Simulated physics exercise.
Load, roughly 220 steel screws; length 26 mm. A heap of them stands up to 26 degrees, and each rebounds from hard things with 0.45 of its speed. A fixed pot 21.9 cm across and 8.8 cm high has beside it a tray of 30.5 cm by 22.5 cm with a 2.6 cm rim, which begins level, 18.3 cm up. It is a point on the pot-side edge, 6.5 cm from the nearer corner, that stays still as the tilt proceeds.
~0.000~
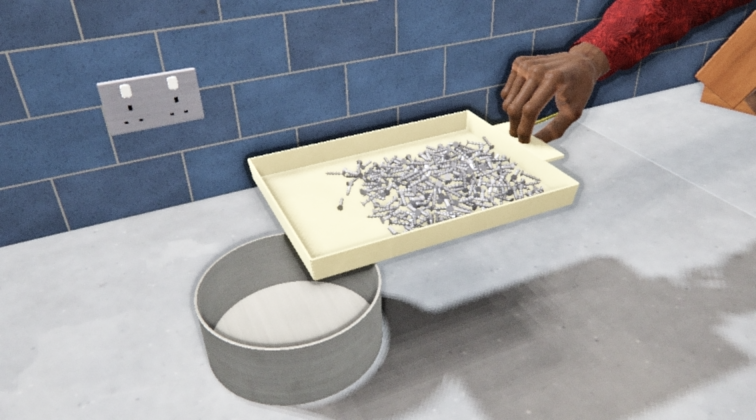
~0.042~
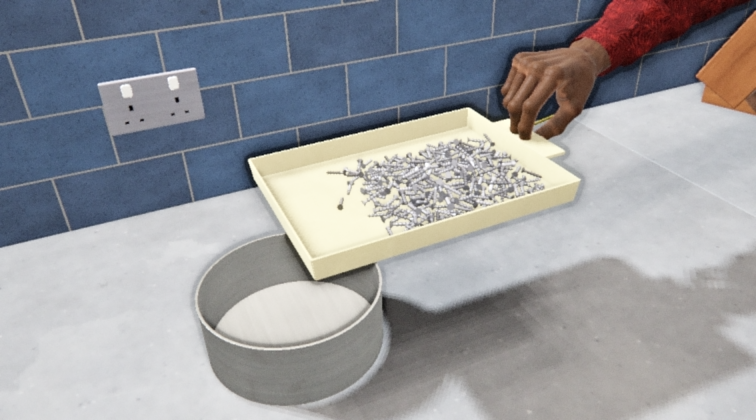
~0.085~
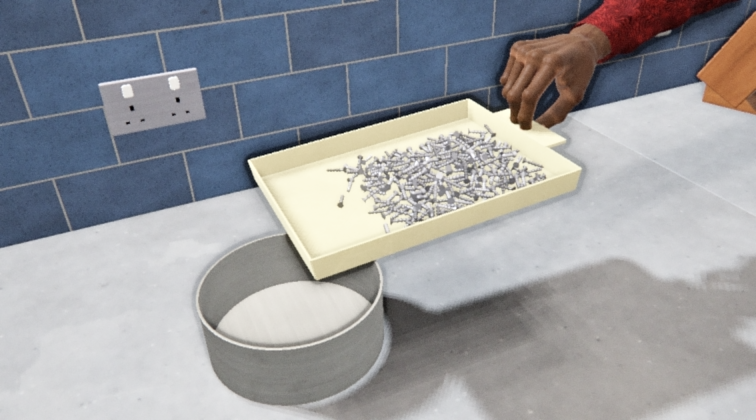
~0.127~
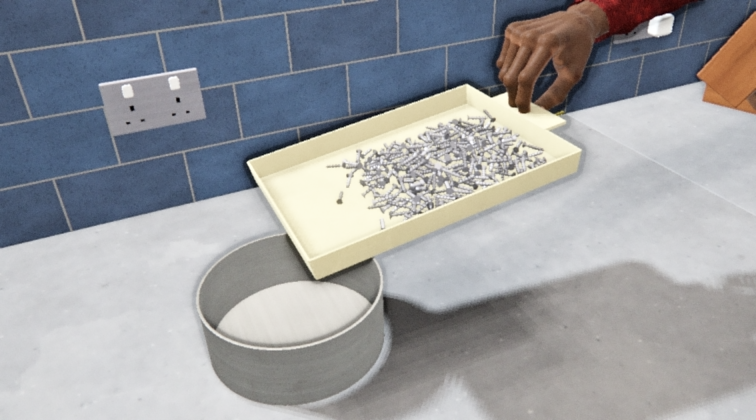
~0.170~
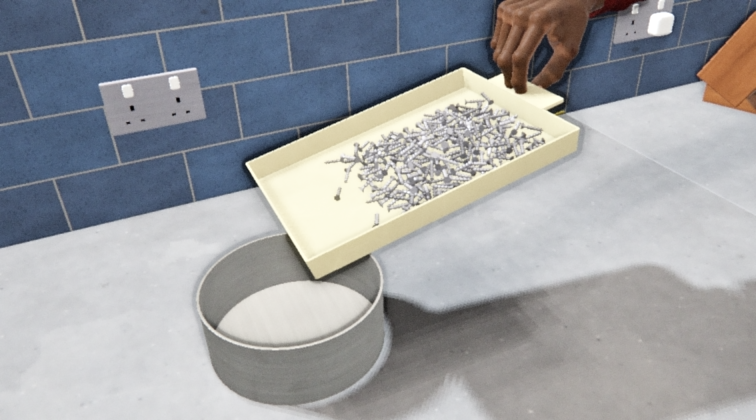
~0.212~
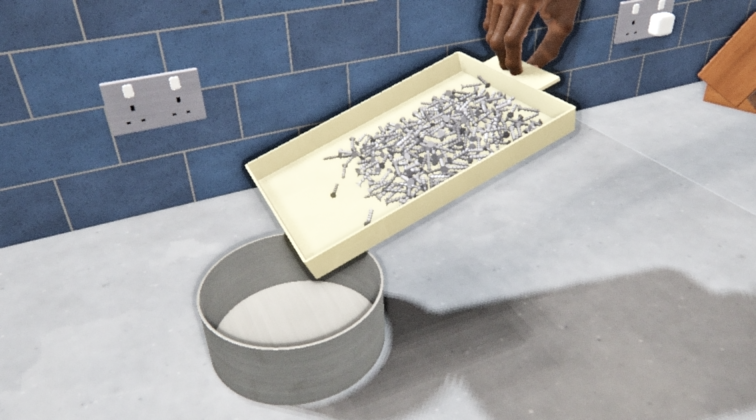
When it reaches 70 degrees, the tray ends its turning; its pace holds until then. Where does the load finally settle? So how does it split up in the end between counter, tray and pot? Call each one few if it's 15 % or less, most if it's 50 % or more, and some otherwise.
I'd say counter some, tray some, pot some.
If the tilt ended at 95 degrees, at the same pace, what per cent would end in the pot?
That comes out at some 65 per cent.
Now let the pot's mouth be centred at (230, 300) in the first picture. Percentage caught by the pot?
Estimate: ~ 60 %.
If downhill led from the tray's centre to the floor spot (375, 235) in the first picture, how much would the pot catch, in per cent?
Something like 0 per cent of the pieces.
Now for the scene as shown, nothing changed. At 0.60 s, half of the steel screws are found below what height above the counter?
Around 22 cm up.
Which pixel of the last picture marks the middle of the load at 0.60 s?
Look near (291, 188) in the last picture.
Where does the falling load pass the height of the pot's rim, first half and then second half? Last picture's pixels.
Near (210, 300) at first, near (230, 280) afterwards.
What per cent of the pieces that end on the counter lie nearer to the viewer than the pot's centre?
Estimate: Close to 40 per cent of the pieces.
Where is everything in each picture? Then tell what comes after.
The first picture shows tray tilt 0 degrees, front corners at (313, 257) and (575, 183); middle of the pieces at (439, 185); pot at (289, 283).
The second picture shows tray tilt 1 degrees, front corners at (313, 258) and (576, 179); middle of the pieces at (440, 183).
The third picture shows tray tilt 3 degrees, front corners at (313, 258) and (577, 168), lowest corner left back; middle of the pieces at (440, 177).
The fourth picture shows tray tilt 8 degrees, front corners at (311, 258) and (577, 150), lowest corner left back; middle of the pieces at (439, 167).
The fifth picture shows tray tilt 13 degrees, front corners at (309, 258) and (574, 129), lowest corner left back; middle of the pieces at (437, 155).
The sixth picture shows tray tilt 17 degrees, front corners at (307, 259) and (571, 108), lowest corner left back; middle of the pieces at (434, 144); pot at (291, 283). The tray's pace is about 115 degrees a second.
After 0.45 s, tilt 44 degrees; the tray holds 100 %, the pot 0 %.
After 0.60 s, tilt 62 degrees; the tray holds 100 %, the pot 0 %.
Then, at 0.88 s, tilt 70 degrees; the tray holds 35 %, the pot 25 %.
In the end, at 2.1 s, counter 35 %, tray 30 %, pot 35 %.
